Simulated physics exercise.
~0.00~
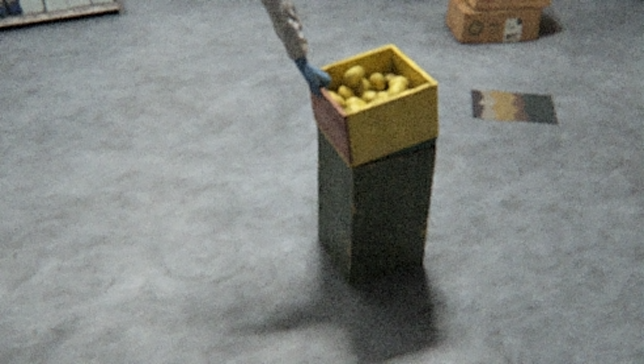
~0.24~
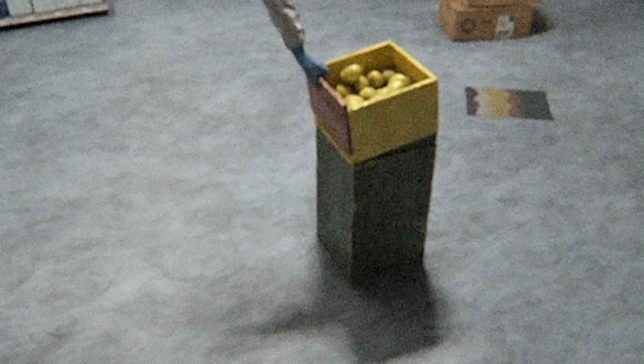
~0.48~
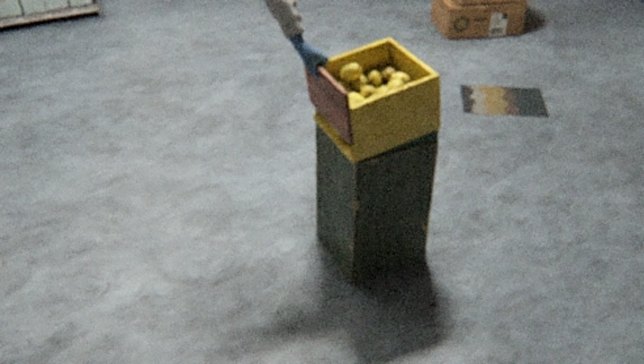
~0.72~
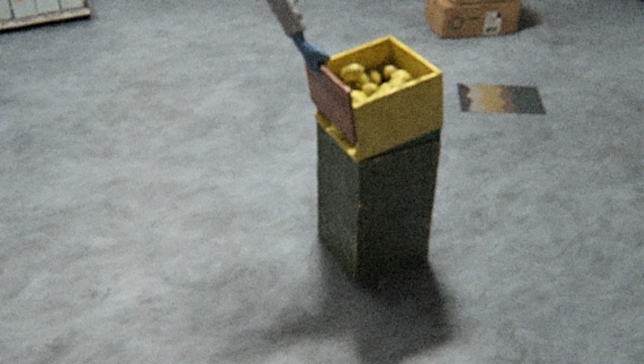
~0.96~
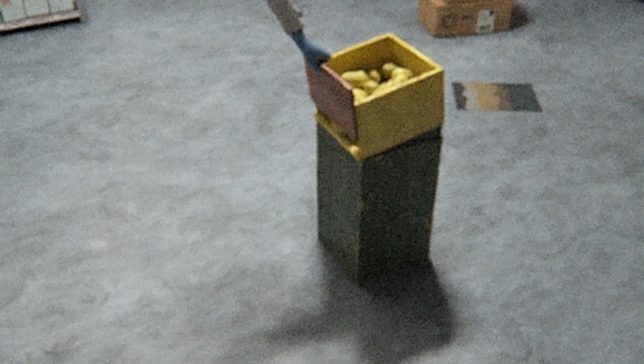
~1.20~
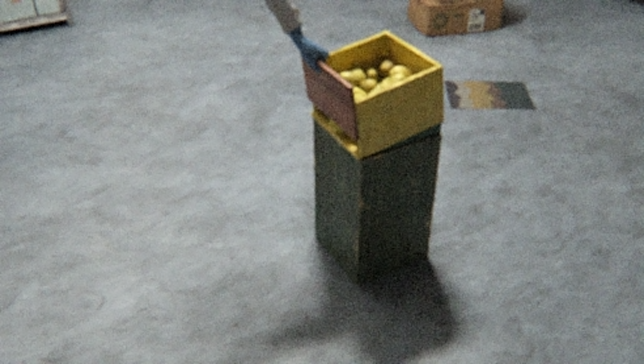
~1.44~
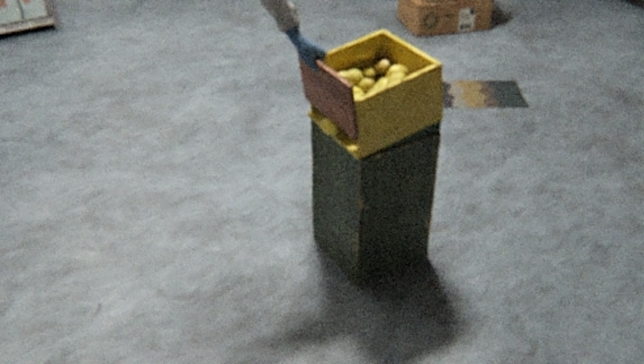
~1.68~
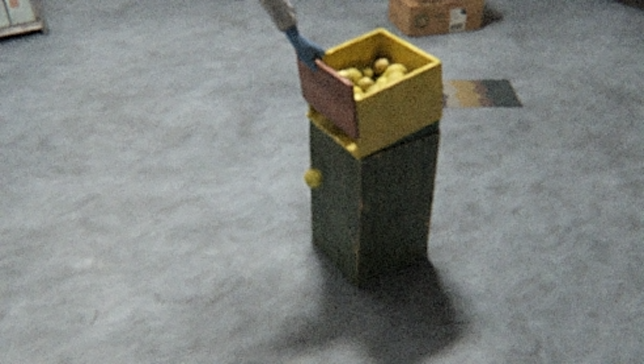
The video shows a blue-gloved hand raising a reddish-brown gate on the left side of a yellow box of lemons atop a dark pedestal as the view drifts slightly; finally, one lemon slips out beneath the gate and drops partway down the pedestal, the rest remaining inside.
